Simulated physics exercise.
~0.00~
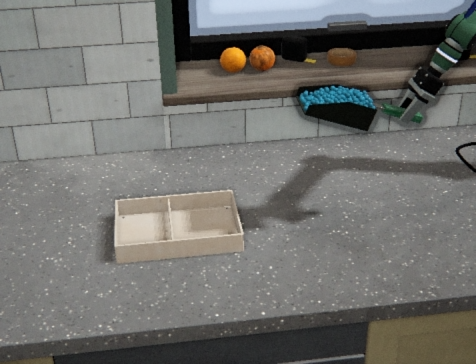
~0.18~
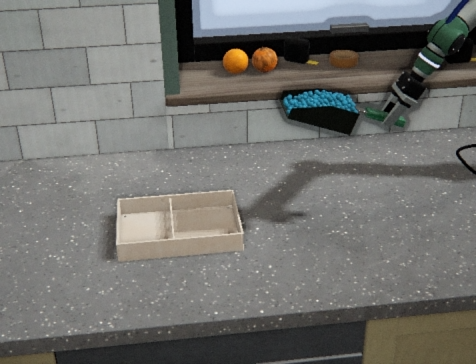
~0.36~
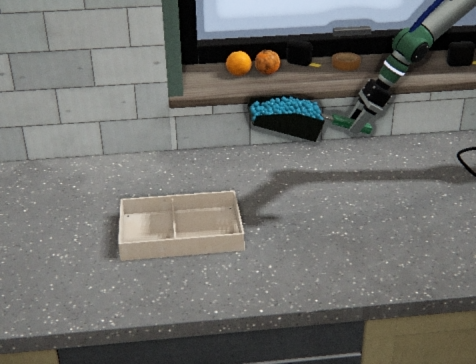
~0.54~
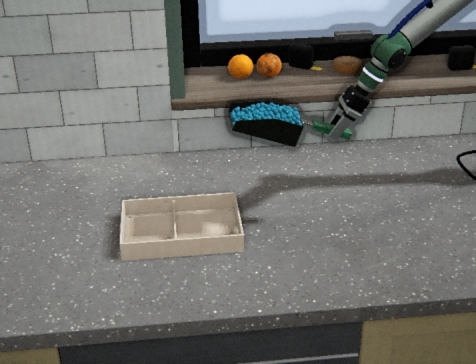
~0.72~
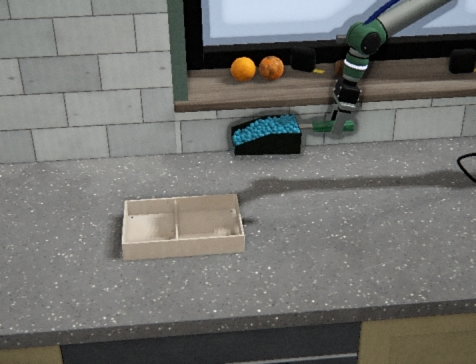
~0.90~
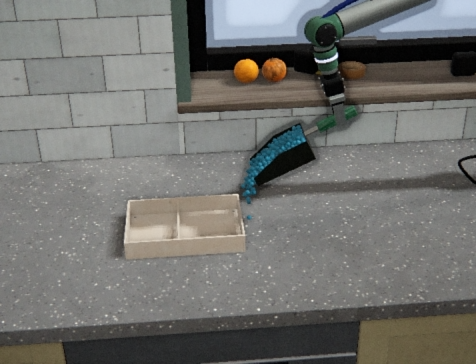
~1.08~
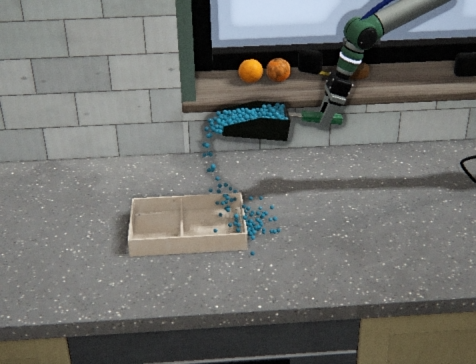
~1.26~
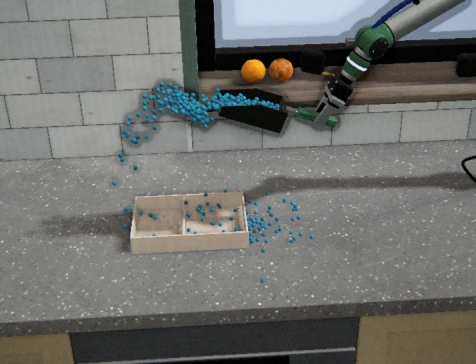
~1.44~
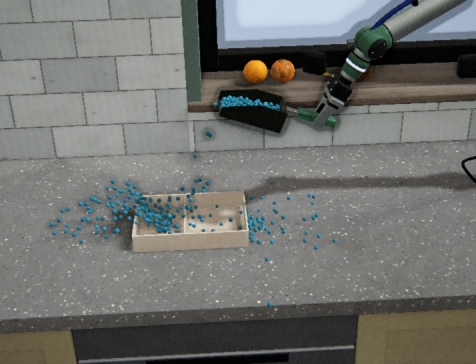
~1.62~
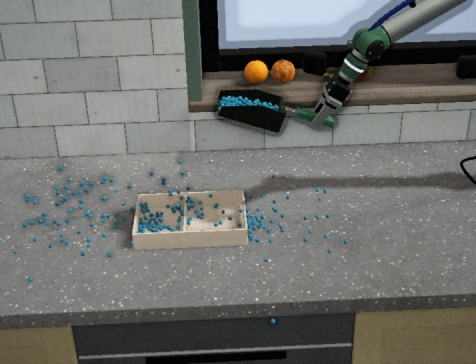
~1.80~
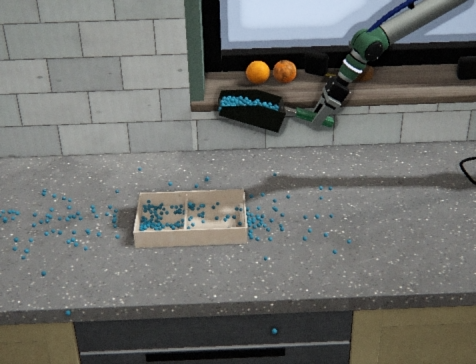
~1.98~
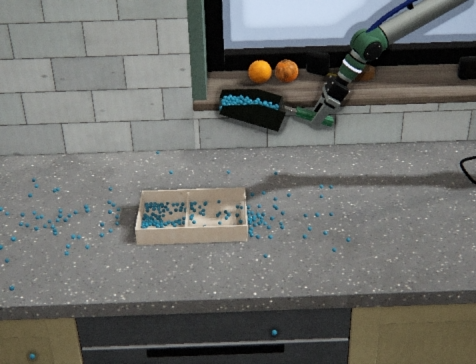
In the video, a robot arm carries a black scoop of blue beads left above a divided tan box, tips it, then swings it back up, flinging beads leftward. Beads land in both compartments and scatter across the gray counter, while some remain in the scoop.
